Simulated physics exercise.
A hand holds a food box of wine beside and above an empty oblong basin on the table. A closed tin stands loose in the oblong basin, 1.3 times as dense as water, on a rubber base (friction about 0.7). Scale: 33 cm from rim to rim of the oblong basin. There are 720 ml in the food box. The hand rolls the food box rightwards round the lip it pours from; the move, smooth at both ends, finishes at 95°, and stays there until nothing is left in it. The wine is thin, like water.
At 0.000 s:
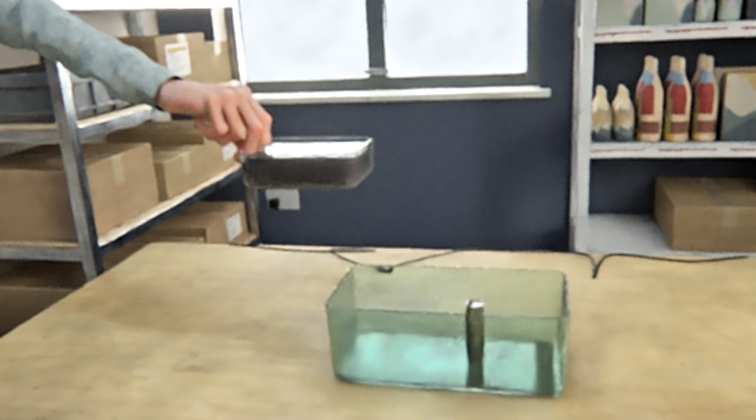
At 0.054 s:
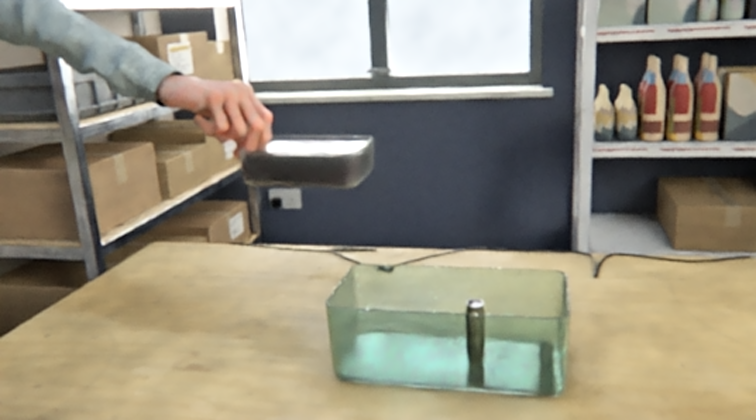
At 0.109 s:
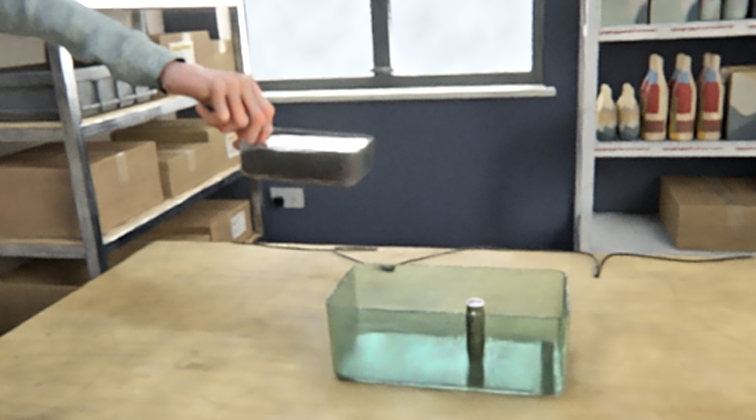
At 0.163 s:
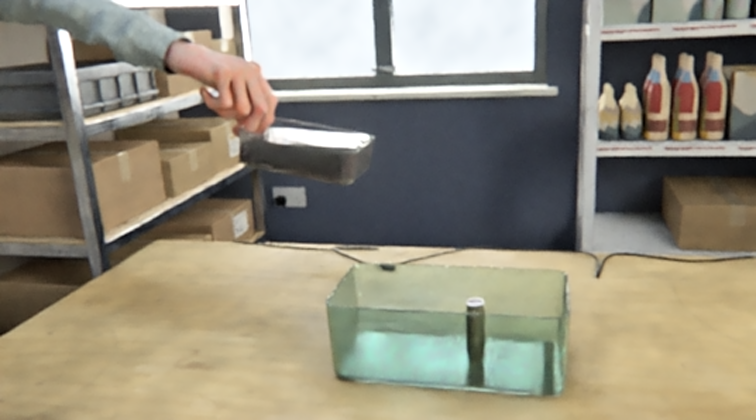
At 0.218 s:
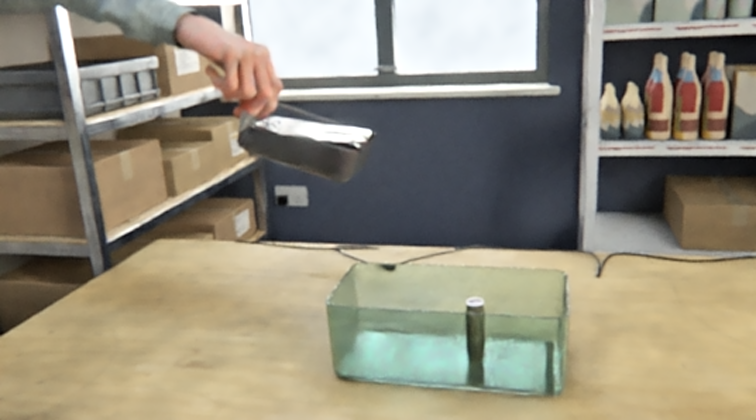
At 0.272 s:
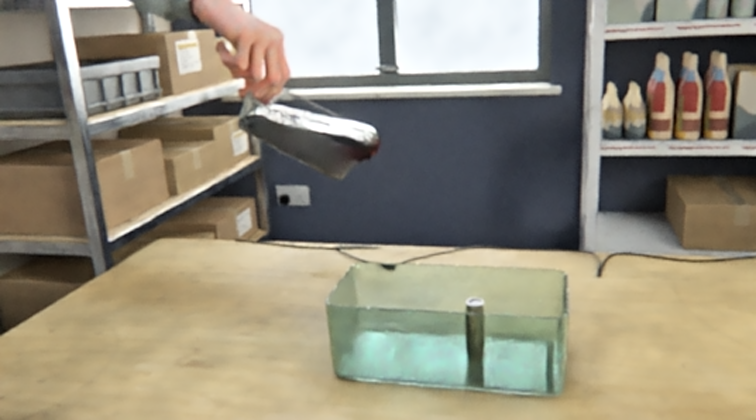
Above a clear basin on a table, a hand gradually tilts a food box rightwards.
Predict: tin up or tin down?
The tin keeps standing.
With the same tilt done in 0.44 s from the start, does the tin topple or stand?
Then it remains upright.
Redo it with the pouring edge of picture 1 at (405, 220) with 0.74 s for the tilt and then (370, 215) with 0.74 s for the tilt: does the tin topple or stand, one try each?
First it keeps standing; then it topples.
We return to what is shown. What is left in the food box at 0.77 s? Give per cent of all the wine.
Some 1 per cent.
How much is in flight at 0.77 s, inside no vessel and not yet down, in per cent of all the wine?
Near 10 in a hundred.
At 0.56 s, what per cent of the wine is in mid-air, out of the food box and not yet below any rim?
About 76 per cent.
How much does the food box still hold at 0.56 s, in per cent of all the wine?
Near 12 in a hundred.
By 0.56 s the tilt is 82° and 12 per cent is still to pour; the tin stands where it began.
By 0.77 s the tilt is 95° and 1 per cent is still to pour; the tin stands where it began.
By 1.00 s the tilt is 95° and 0 per cent is still to pour; the tin stands where it began.
By 1.24 s the tilt is 95° and 0 per cent is still to pour; the tin stands where it began.
At rest the tin stands where it began.
